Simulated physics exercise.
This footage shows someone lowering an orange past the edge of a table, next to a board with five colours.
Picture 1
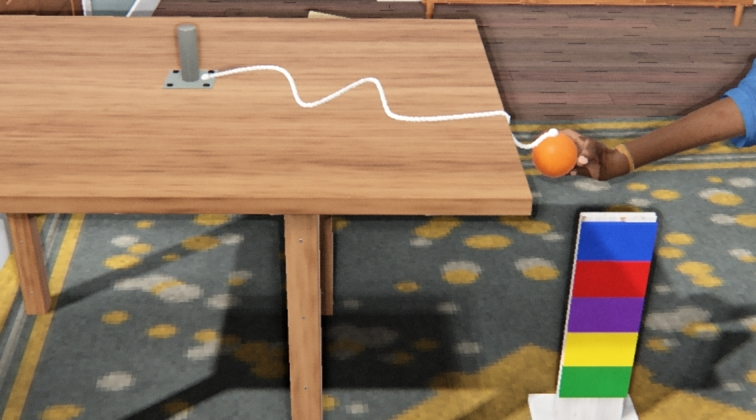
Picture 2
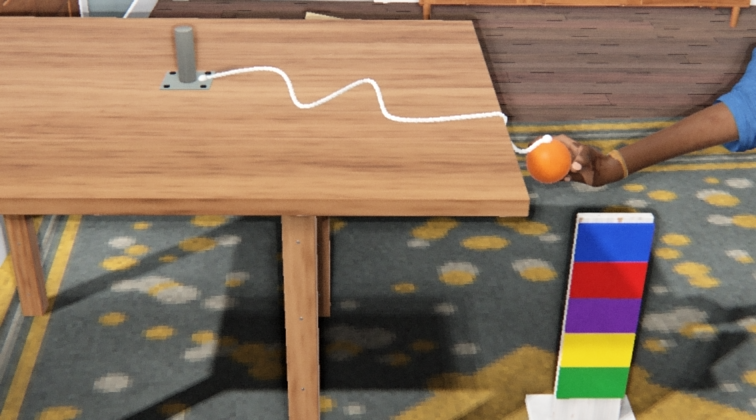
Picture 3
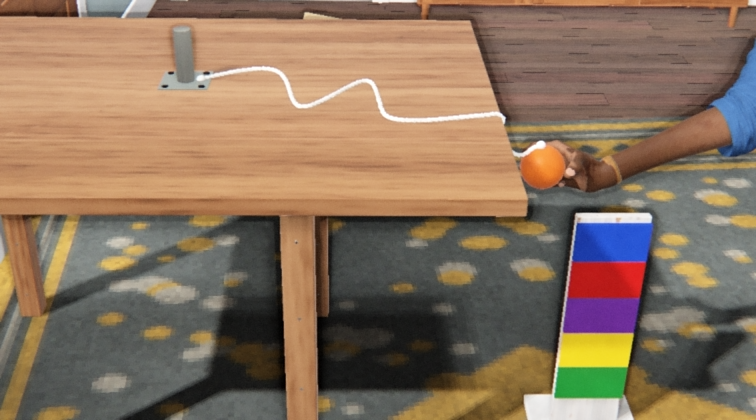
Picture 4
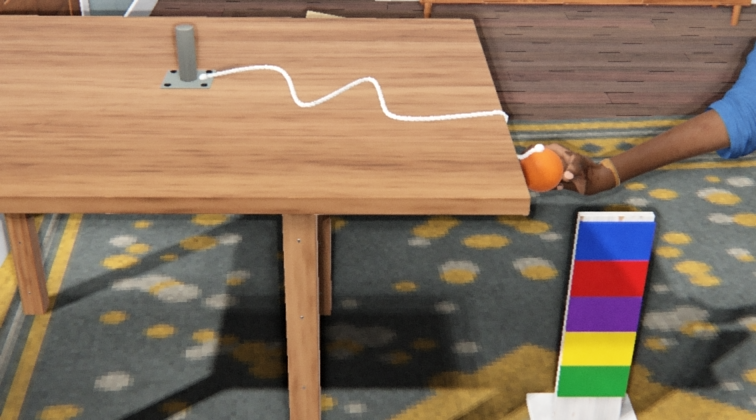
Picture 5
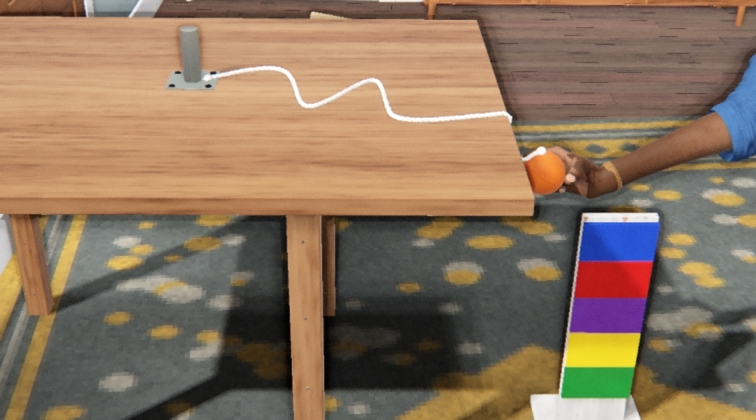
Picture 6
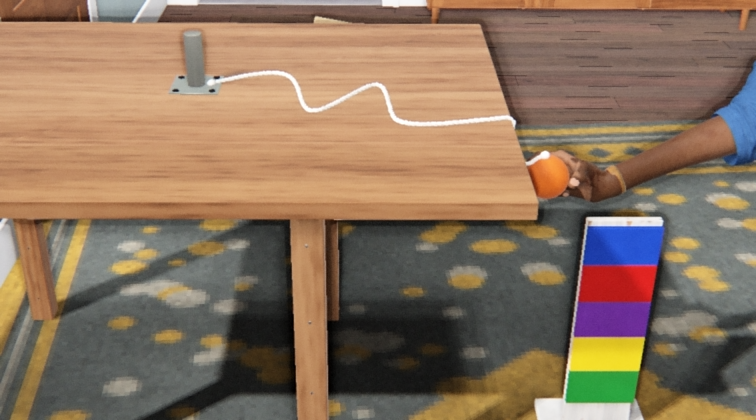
The footage shows a hand holding an orange ball just beyond a wooden table's right edge, above a striped color board, shifting it slightly left and down while a slack white cord from a metal post stays nearly unchanged.
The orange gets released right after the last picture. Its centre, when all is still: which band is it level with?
It is level with the yellow band.
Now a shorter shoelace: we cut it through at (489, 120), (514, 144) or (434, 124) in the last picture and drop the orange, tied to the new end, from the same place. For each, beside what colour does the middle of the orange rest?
Red; purple; blue.
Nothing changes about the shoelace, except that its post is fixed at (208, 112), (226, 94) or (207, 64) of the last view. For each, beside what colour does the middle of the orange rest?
First try: Green; second try: Green; third try: Yellow.
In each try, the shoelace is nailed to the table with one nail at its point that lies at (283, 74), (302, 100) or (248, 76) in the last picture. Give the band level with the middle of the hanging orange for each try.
Try one: Yellow. Try two: Purple. Try three: Yellow.
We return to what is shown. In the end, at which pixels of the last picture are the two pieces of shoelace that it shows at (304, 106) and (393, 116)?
First one close to (378, 90), second close to (499, 159).
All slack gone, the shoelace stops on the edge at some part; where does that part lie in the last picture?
Answer: The point at (385, 92).
A little later, orange near (529, 336); level with purple.
Next, orange near (462, 326); level with yellow.
Later still, orange near (496, 332); level with yellow.
When it is over, orange near (482, 337); level with yellow. Its middle rests at the yellow band.
